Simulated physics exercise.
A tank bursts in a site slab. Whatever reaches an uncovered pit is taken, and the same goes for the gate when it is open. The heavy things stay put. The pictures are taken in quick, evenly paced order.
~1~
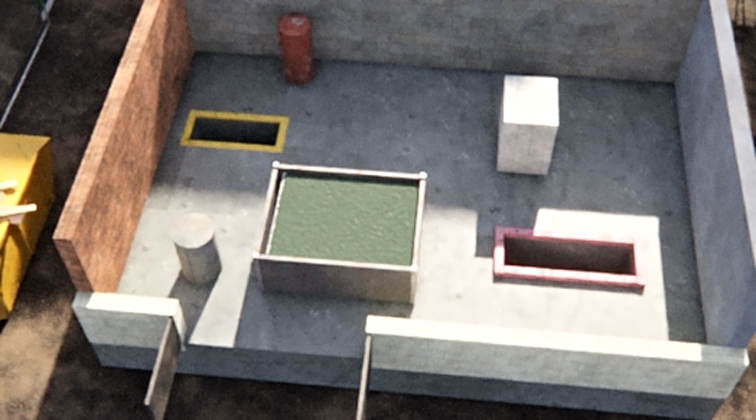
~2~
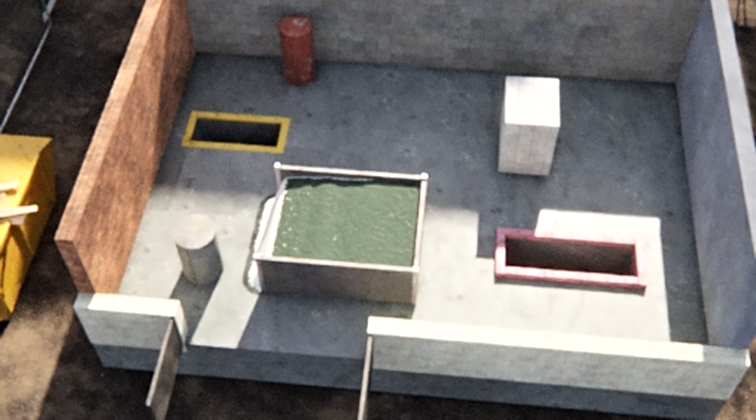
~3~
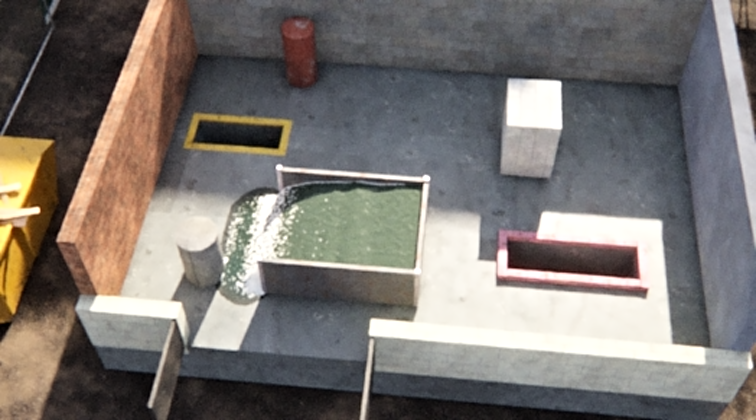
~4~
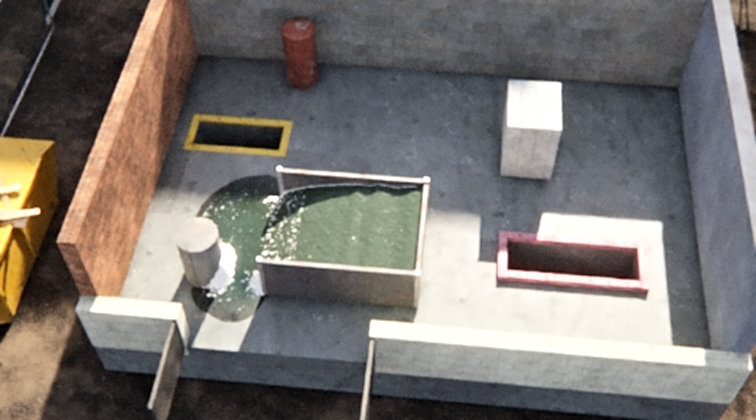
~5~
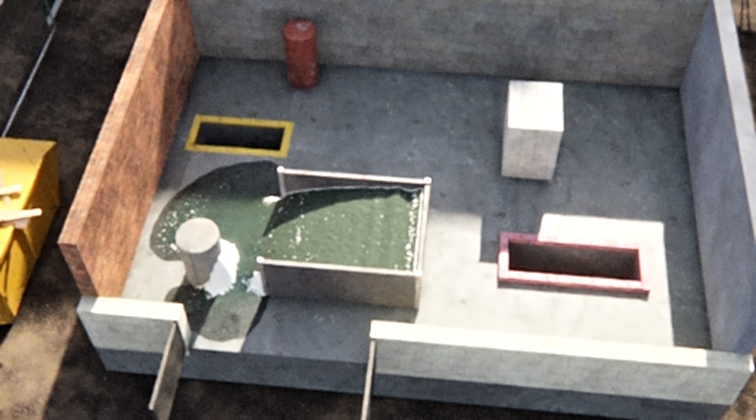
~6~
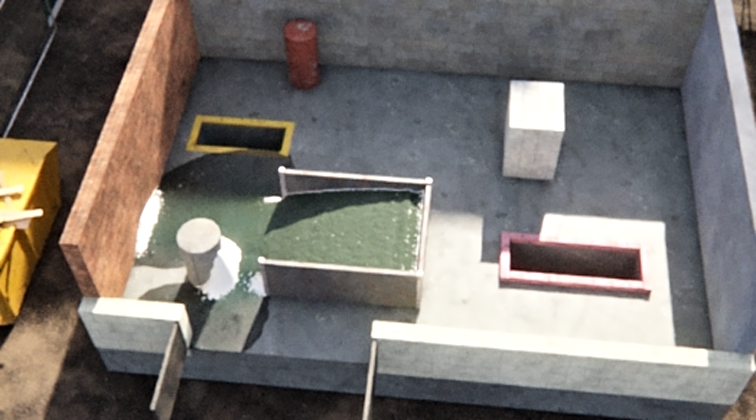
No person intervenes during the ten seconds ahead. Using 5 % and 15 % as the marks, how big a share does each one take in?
My prediction: The gate is busy - draining past fifteen per cent. The pink pit is nearly idle - draining beneath five per cent. The yellow pit is busy - draining past fifteen per cent.
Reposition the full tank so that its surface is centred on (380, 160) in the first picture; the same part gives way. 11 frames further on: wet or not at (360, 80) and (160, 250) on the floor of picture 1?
Reading them in sequence: High and dry, followed by drenched.
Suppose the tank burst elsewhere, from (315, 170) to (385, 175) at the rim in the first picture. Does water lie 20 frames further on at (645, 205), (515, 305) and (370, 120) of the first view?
Result, in sequence: Untouched by the flood; untouched by the flood; inundated.
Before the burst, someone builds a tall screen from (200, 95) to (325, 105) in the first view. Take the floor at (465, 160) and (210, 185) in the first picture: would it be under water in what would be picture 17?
Spared, then submerged.
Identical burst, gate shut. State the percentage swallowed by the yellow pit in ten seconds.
Yellow 50 %.
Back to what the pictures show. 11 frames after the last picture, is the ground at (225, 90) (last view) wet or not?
Judging by the scene, that place would be inundated.
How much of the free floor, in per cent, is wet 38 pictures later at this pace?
Estimate: Some 35 in a hundred.
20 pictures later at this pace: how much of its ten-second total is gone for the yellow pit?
Some 45 per cent.
A moment on, water covers 20 % of the floor; the gate 2 %, the pink pit 0 %, the yellow pit 1 %.
Next, water covers 20 % of the floor; the gate 6 %, the pink pit 0 %, the yellow pit 7 %.
Then, water covers 30 % of the floor; the gate 14 %, the pink pit 0 %, the yellow pit 18 %.
Later, water covers 35 % of the floor; the gate 23 %, the pink pit 0 %, the yellow pit 32 %.
In the end, water covers 40 % of the floor; the gate 28 %, the pink pit 0 %, the yellow pit 42 %.
